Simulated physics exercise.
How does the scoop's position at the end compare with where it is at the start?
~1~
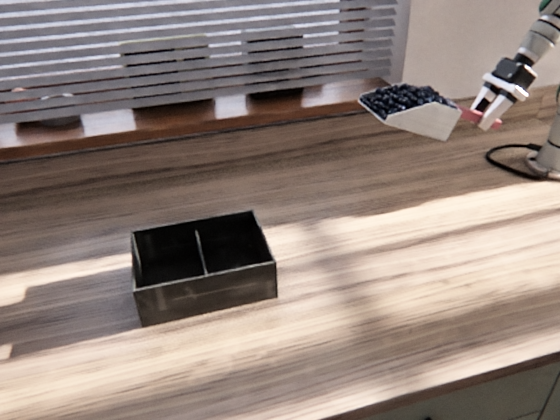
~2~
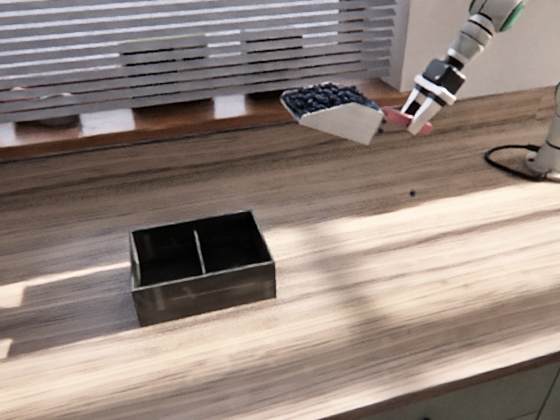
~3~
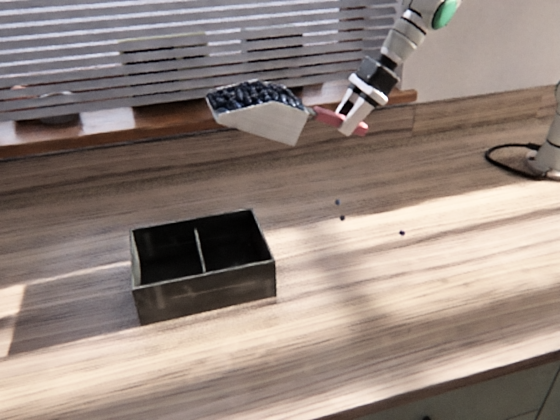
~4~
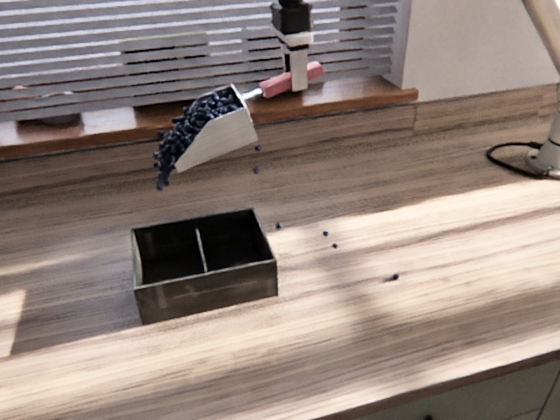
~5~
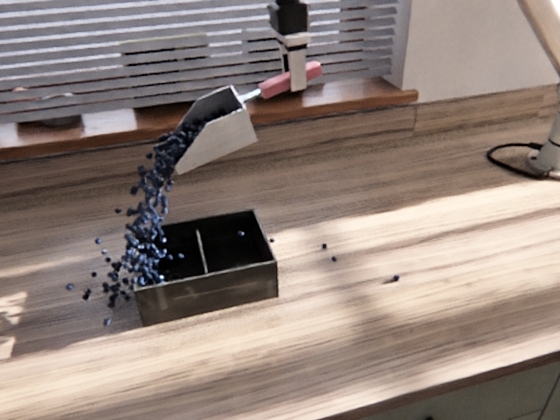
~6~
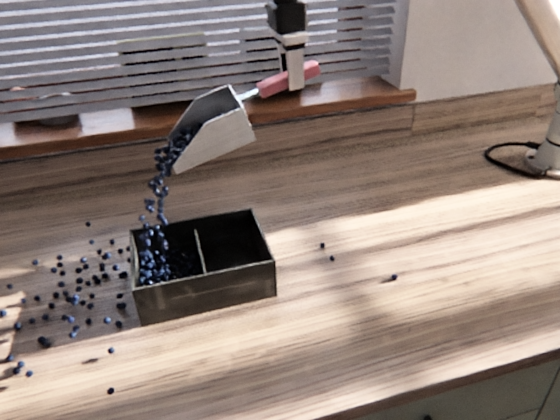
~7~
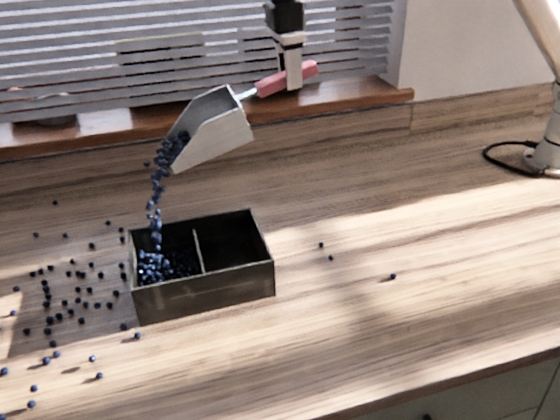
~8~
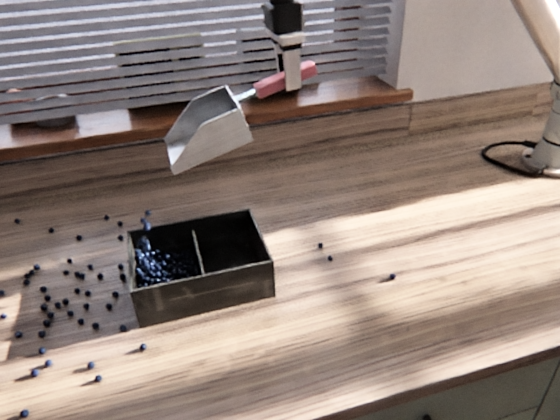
At the start the scoop is at the upper right, well away from the box, and by the end it is farther left, held tipped above the box.
